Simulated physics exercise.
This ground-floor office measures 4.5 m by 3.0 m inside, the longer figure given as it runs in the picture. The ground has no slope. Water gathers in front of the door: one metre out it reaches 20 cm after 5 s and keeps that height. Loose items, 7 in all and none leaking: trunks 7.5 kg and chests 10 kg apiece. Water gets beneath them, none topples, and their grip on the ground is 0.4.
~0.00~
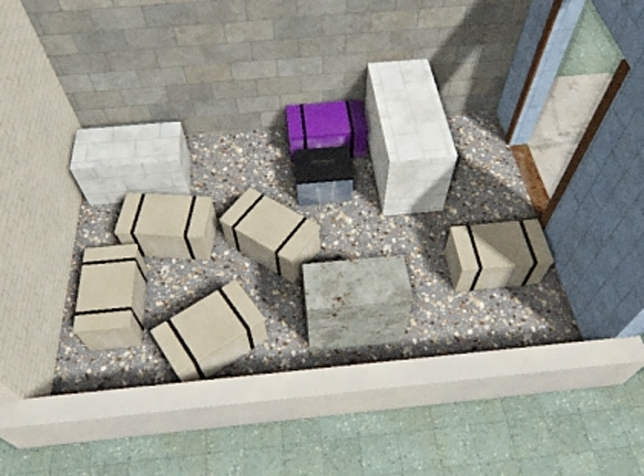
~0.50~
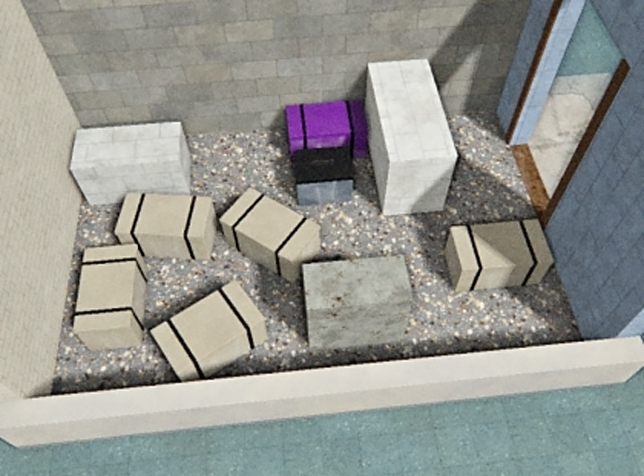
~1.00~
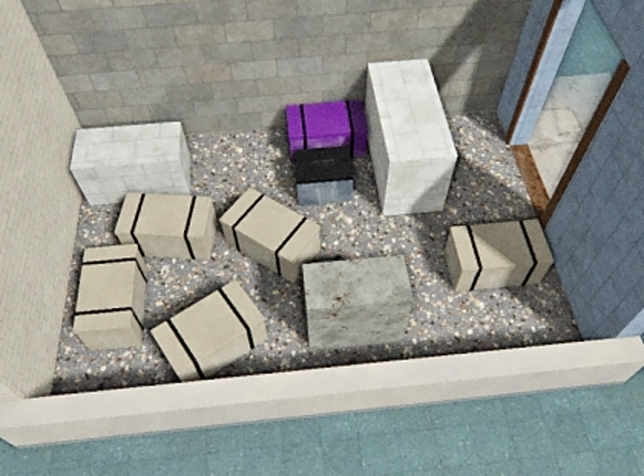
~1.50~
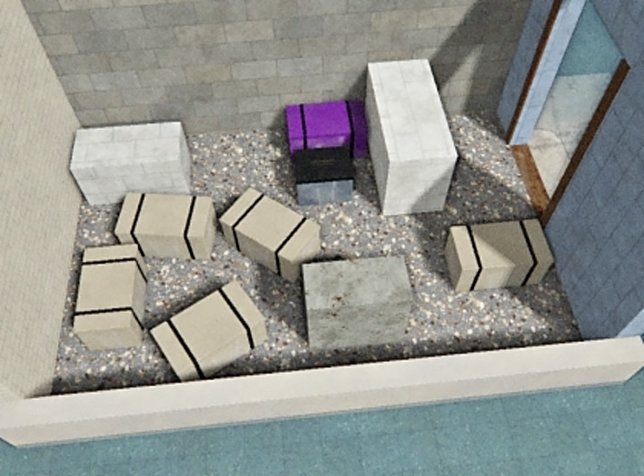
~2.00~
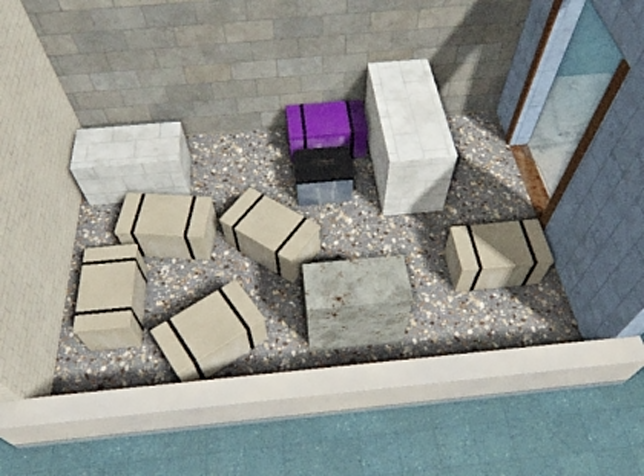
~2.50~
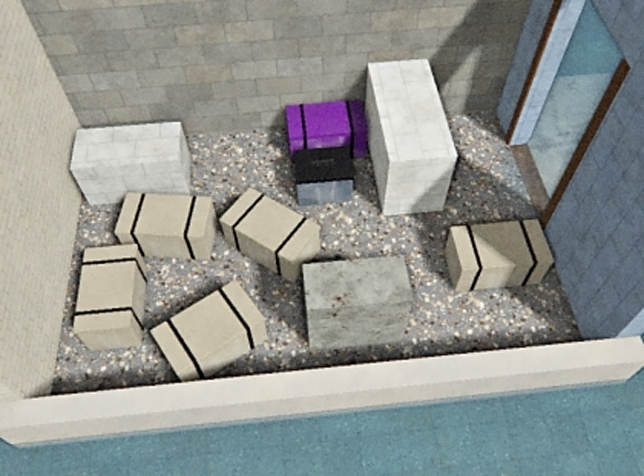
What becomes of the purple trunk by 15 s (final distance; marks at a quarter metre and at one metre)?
Purple trunk barely shifts.
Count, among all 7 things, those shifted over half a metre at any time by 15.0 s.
That makes 5.
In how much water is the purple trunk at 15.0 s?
Roughly 8 cm.
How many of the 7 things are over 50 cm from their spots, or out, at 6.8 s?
1 of them.
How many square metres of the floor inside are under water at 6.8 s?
Roughly 6.5 m2.
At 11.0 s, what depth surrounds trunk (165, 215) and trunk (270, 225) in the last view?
Roughly 6 and 3 cm.
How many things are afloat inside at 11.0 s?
I count 5.
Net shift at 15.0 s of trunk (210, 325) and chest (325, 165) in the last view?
In turn: 60 cm, 30 cm.
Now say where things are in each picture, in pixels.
The first frame shows the purple trunk at (326, 118), on the bottom; water covers 0.0 m2; 0 of 7 have shifted.
The second frame shows the purple trunk at (326, 118), on the bottom; water covers 0.0 m2; 0 of 7 have shifted.
The third frame shows the purple trunk at (326, 118), on the bottom; water covers 0.0 m2; 0 of 7 have shifted.
The fourth frame shows the purple trunk at (326, 118), on the bottom; water covers 0.0 m2; 0 of 7 have shifted.
The fifth frame shows the purple trunk at (326, 118), on the bottom; water covers 0.0 m2; 0 of 7 have shifted.
The sixth frame shows the purple trunk at (326, 118) rests on the ground; 0.2 m2 under water; 0 of 7 have shifted.
After 3.5 s the purple trunk is near (326, 118), 0.0 m from its start, aground; 0 afloat.
After 6.8 s the purple trunk is near (326, 118), 0.0 m from its start, aground; 0 afloat.
After 11.0 s the purple trunk is near (326, 118), 0.0 m from its start, aground; 5 afloat.
After 15.0 s the purple trunk is near (331, 112), 0.1 m from its start, afloat; 7 afloat.
